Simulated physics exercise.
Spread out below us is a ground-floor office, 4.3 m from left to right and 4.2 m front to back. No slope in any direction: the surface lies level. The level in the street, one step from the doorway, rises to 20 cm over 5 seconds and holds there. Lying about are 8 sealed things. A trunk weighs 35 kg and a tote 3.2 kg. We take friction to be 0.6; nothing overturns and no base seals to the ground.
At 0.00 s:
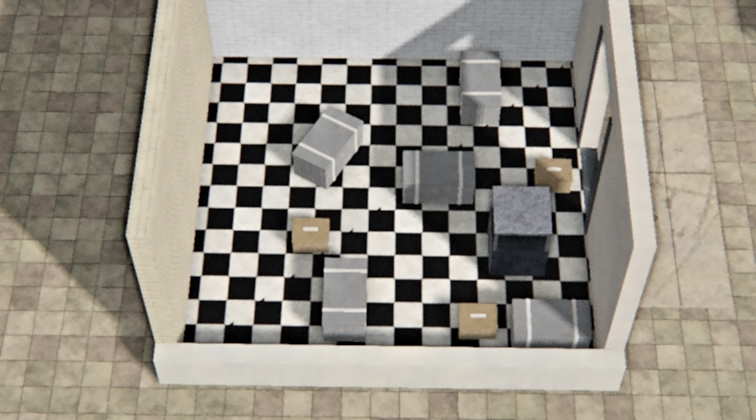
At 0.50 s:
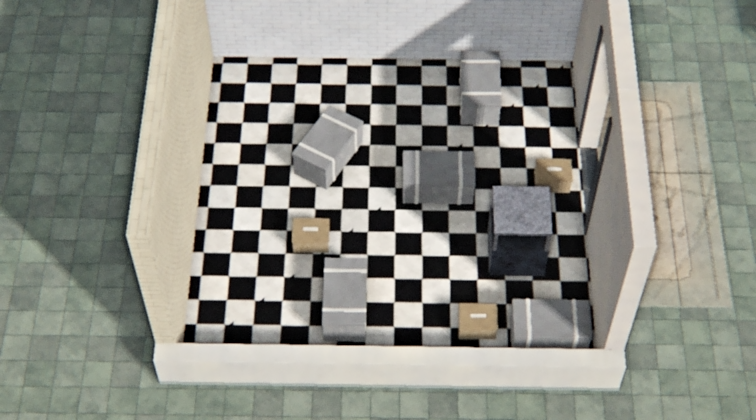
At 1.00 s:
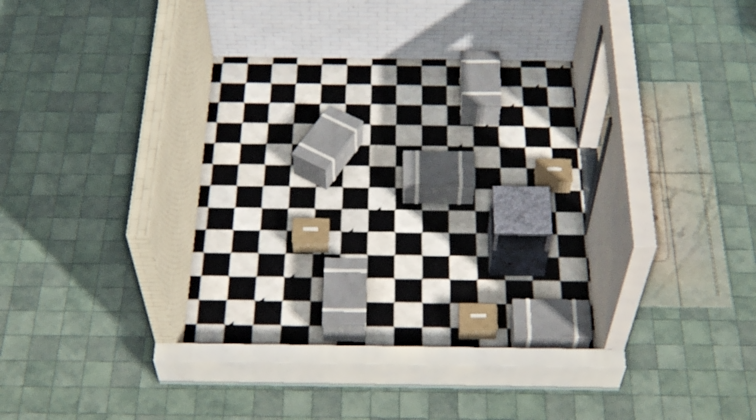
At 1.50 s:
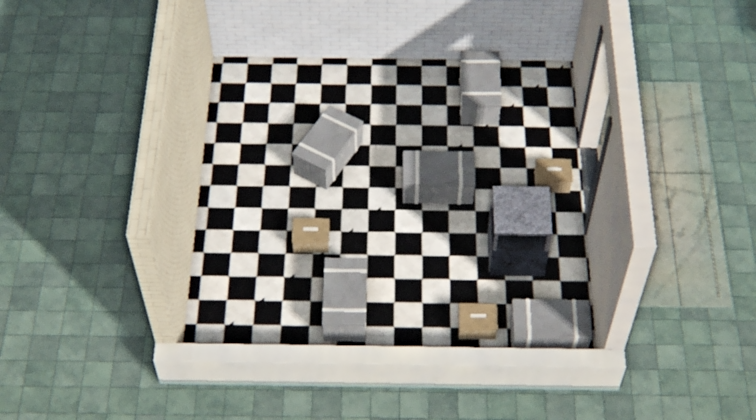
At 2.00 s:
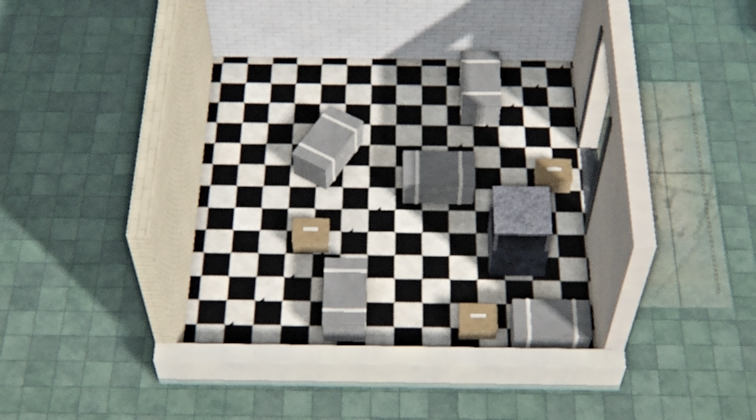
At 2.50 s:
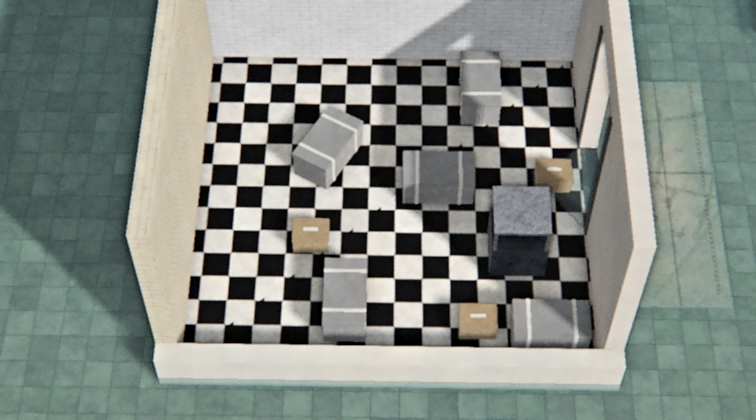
A black-and-white checkered floor fills a roofless, pale-walled room, seen from high above with paving all around. Five grey trunks with pale stripes lie scattered across it, with three small tan boxes among them and a tall, dark speckled block at right. Greenish water spreads over the paving outside, then over a pale patch at right, and finally just reaches the right-hand doorway, while objects and camera stay still.
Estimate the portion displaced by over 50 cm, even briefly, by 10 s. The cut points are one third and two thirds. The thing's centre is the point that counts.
The result will fall in the lower range, below a third.
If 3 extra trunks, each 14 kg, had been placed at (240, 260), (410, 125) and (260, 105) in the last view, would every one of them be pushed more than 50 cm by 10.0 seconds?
In that order: Short of it, past it, short of it.
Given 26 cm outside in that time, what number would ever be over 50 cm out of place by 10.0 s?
Then it comes to 4.
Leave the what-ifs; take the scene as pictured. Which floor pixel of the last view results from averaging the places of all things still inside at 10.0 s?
Close to (382, 227).
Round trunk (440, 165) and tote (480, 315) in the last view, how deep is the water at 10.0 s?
Depths: Near 6 cm, then near 3 cm.
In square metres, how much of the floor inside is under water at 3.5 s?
Roughly 1.5 m2.
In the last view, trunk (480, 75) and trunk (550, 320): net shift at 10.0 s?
Respectively 0 and 0 centimetres.
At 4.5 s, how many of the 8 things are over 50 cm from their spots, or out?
By then 1.
After 3.5 s 0 of 8 are over 50 cm from their spots; 0 afloat.
After 4.5 s 1 of 8 are over 50 cm from their spots; 1 afloat.
After 7.0 s 1 of 8 are over 50 cm from their spots; 0 afloat.
After 10.0 s 2 of 8 are over 50 cm from their spots, and 2 have been at some point; 3 afloat.
